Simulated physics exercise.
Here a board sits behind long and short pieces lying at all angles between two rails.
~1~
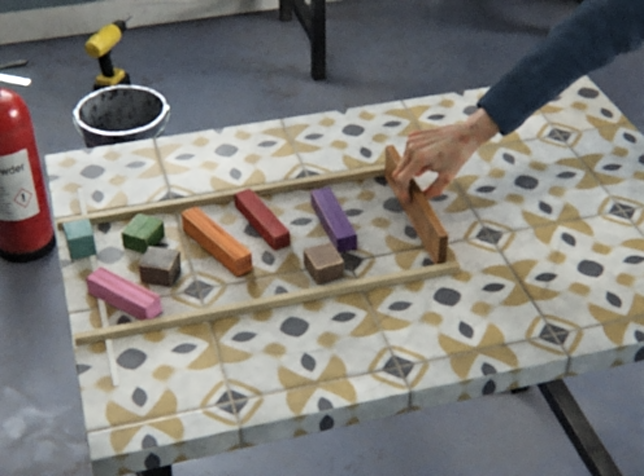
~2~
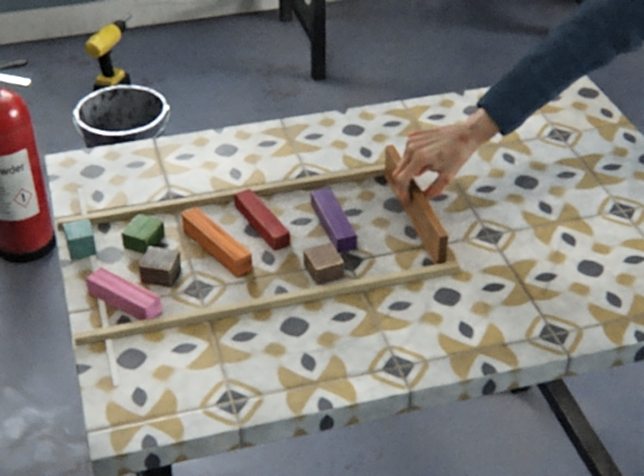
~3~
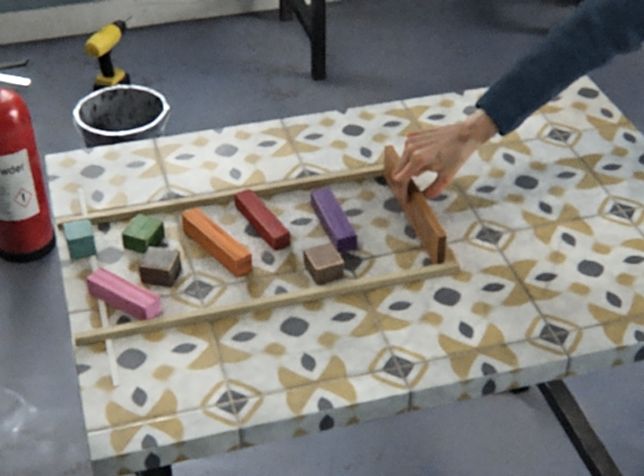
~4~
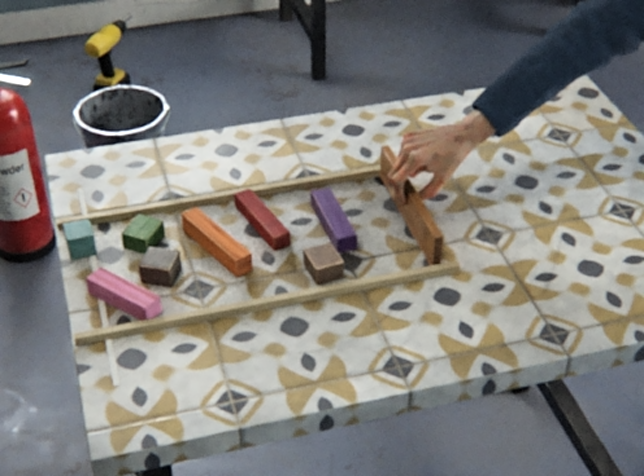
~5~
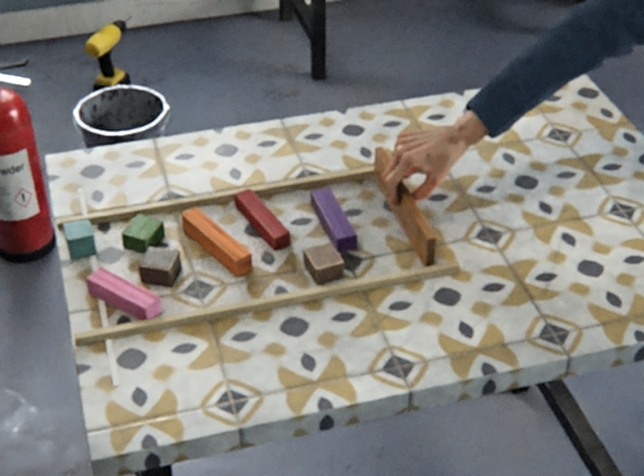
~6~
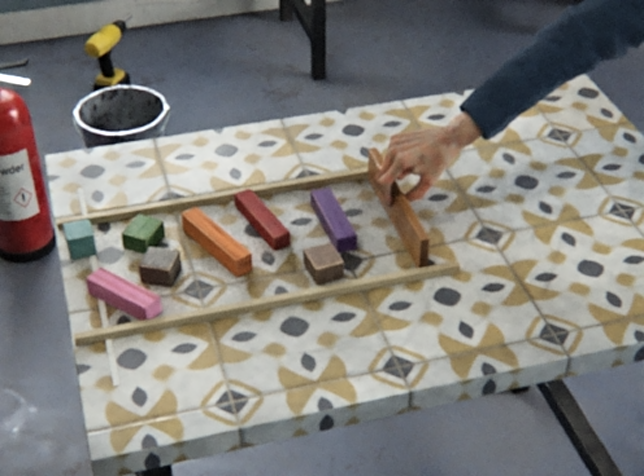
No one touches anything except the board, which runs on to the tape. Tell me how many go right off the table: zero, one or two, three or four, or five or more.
Five or more go right off.
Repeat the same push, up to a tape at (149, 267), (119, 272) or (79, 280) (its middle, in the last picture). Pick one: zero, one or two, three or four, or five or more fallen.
Count per stopping tape, as listed: Either one or two, three or four, five or more.
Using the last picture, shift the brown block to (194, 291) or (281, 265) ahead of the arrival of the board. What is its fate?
The brown block: Stays put, then stays put.
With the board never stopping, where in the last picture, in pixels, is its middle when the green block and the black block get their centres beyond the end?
The middle is at (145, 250) when it's the green block, and at (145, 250) when it's the black block.
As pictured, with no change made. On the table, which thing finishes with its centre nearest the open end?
Red stick.
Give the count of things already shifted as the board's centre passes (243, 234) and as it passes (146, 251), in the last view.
First 4, after that 8.
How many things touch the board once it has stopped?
Contact count: 2.
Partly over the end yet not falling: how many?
The answer comes to 1.
Early on, none off yet; turquoise block at rest near (80, 239); pink stick at rest near (124, 295); green block at rest near (143, 234).
Finally, the number that fall off is five or more; lost, orange stick, black block, green block, pink stick and turquoise block.
